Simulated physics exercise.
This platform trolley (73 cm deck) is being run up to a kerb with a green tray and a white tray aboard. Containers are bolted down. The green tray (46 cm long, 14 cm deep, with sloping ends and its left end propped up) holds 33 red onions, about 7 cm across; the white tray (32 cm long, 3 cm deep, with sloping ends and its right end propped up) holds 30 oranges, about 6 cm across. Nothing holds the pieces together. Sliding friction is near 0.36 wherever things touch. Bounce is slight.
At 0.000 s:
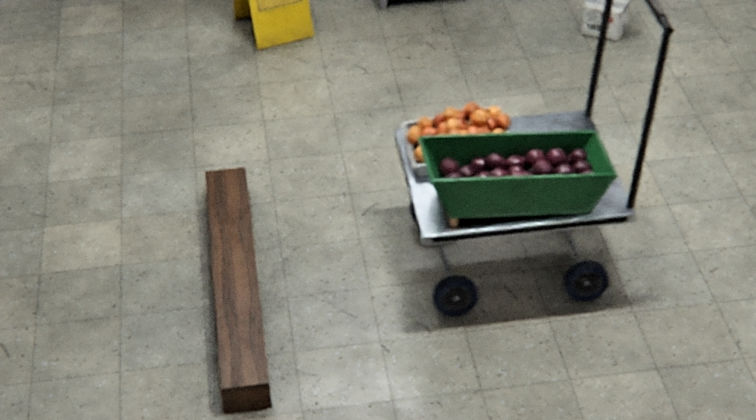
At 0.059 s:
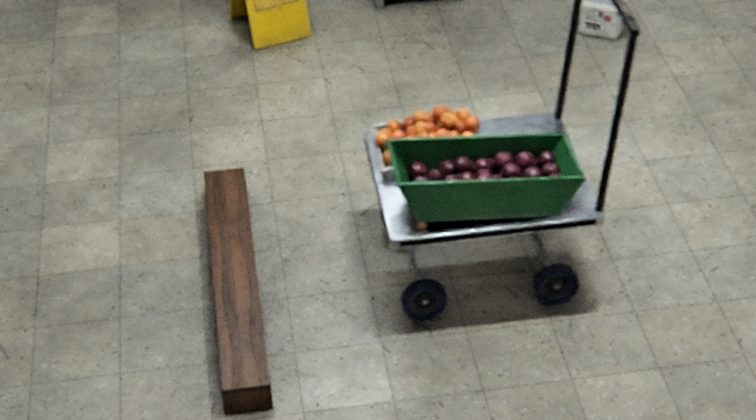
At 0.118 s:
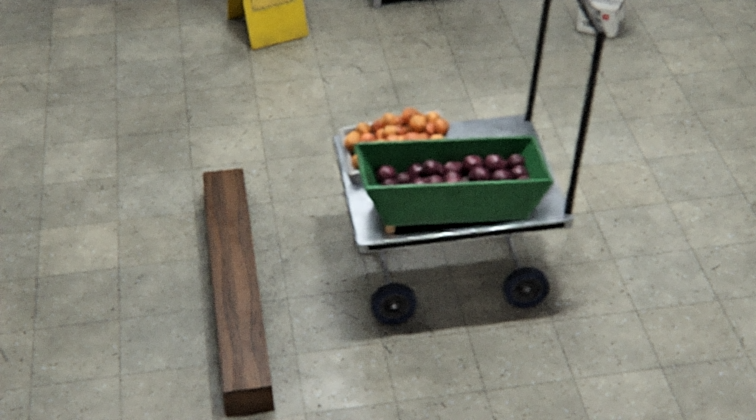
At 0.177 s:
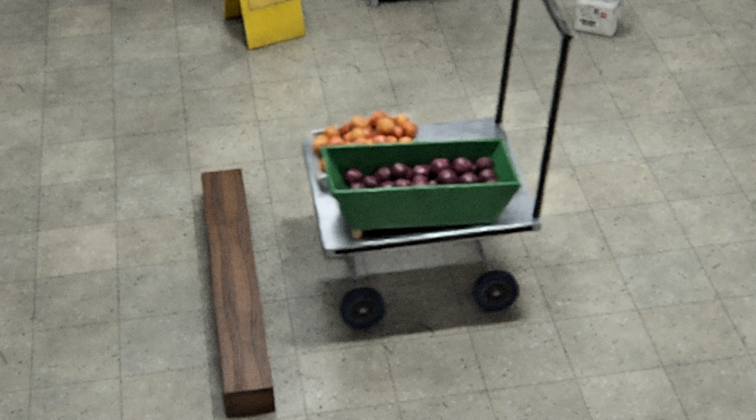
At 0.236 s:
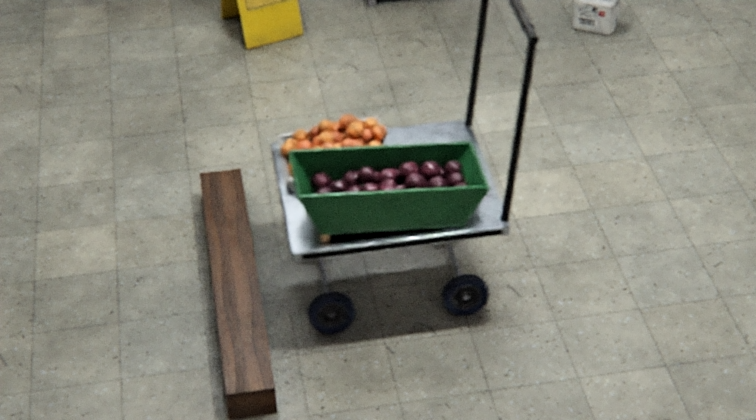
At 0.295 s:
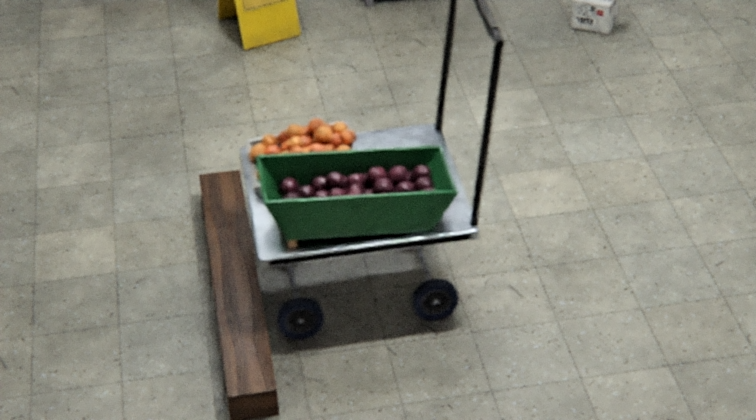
A platform trolley carrying a green tray of red onions and a pale tray of oranges rolled steadily left across the tiled floor, closing the gap to a long brown beam lying there.
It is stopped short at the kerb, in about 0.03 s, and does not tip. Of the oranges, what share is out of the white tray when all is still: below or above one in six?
More than one in six of the oranges leave the white tray.
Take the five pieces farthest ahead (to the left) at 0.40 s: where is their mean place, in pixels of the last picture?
At about (231, 157).
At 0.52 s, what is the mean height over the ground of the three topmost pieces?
About 58 cm.
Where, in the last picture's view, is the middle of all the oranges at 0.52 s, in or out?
Near (260, 159).
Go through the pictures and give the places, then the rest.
In the first frame (we follow the rim corner now nearest the camera), white tray (its farthest corner) at (498, 106); green tray at (434, 180); 60 cm still to roll; nothing out yet.
The second frame shows white tray at (467, 109); green tray at (401, 184); 49 cm still to roll.
The third frame shows white tray at (437, 111); green tray at (368, 188); 38 cm still to roll.
The fourth frame shows white tray at (406, 114); green tray at (334, 192); 26 cm still to roll.
The fifth frame shows white tray at (375, 117); green tray at (301, 196); 15 cm still to roll.
The sixth frame shows white tray at (345, 121); green tray at (267, 202); 4 cm still to roll; nothing out yet.
After 0.30 s, contact.
After 0.40 s, 0 of 33 out of the green tray and 3 of 30 out of the white tray.
After 0.52 s, 0 of 33 out of the green tray and 10 of 30 out of the white tray.
After 0.75 s, 0 of 33 out of the green tray and 11 of 30 out of the white tray.
Final count (at 1.25 s), 0 of 33 out of the green tray and 11 of 30 out of the white tray. Asked share, 11 of 30, 37 per cent.
